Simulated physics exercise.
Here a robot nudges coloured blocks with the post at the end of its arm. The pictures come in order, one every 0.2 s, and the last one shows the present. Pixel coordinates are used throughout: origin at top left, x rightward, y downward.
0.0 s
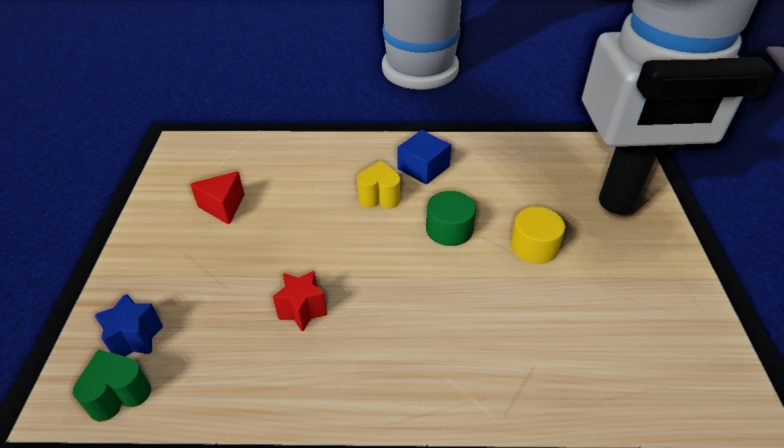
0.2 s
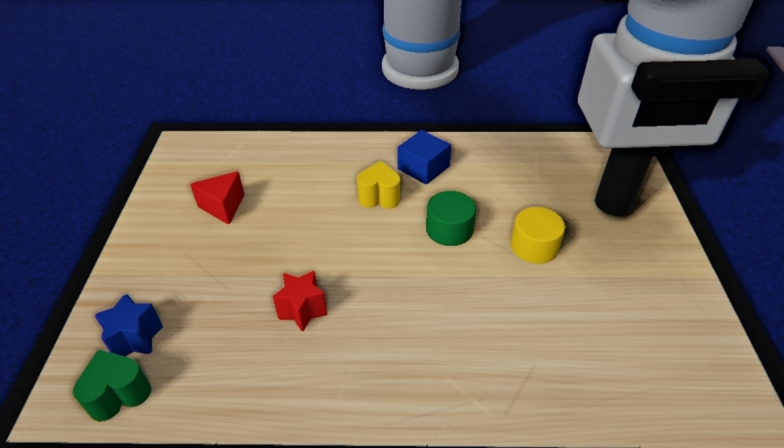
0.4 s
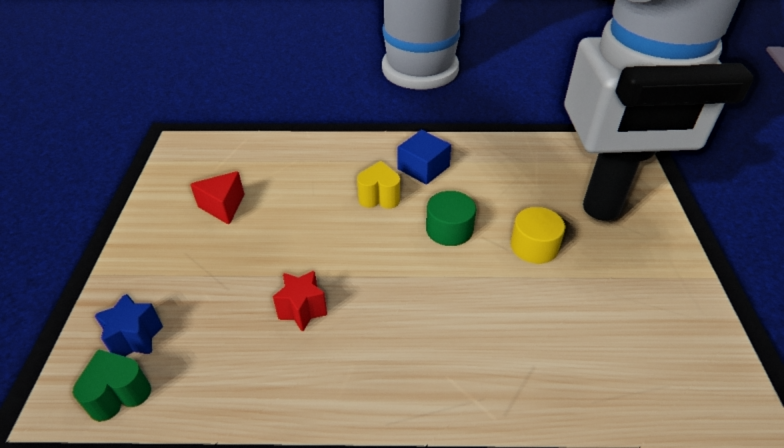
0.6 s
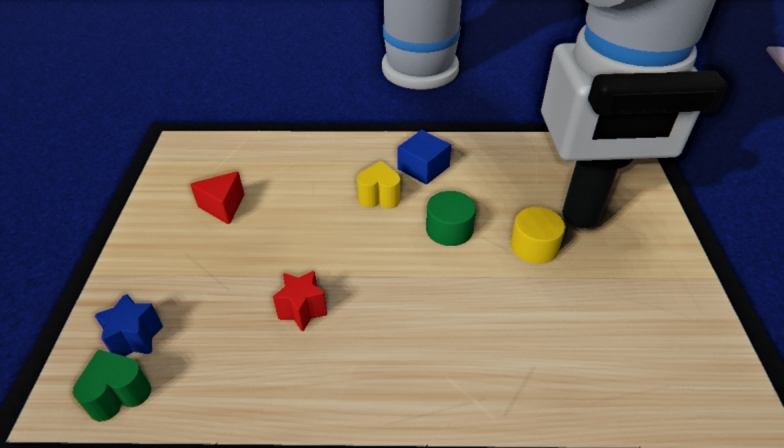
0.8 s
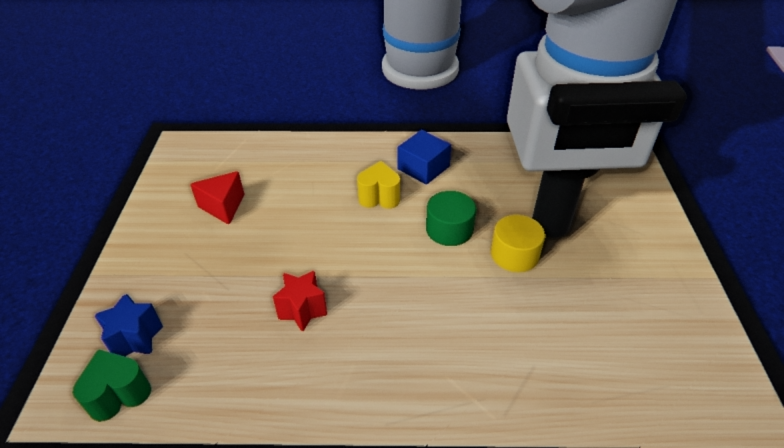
A robot arm with a black post stands at the right of a pale wooden board edged in black on a blue floor, seen from above by a still camera. Red, yellow, blue and green blocks lie scattered across it, with a blue star and green heart at lower left. The post moves slowly left, then pushes the yellow cylinder slightly left toward the green one.
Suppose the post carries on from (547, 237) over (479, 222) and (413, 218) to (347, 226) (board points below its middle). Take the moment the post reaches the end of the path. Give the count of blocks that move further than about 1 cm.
The push moves two blocks more than 1 cm.
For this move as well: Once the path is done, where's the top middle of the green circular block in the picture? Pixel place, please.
It is going to be at (350, 233).
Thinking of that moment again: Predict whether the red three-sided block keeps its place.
The red three-sided block will stay where it is.
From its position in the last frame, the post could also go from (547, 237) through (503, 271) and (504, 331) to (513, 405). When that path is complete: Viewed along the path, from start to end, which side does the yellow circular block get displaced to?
To the right.
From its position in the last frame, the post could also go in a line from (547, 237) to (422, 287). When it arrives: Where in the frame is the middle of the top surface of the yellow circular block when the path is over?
(411, 301)
What follows on the original path. One third of the way, post at (480, 210); green circular block at (440, 206); yellow circular block at (506, 234).
Two thirds of the way, post at (412, 207); green circular block at (383, 217); yellow circular block at (506, 234).
At the end, post at (346, 215); red three-sided block in place; yellow heart in place; green circular block at (350, 233); yellow circular block at (506, 234).
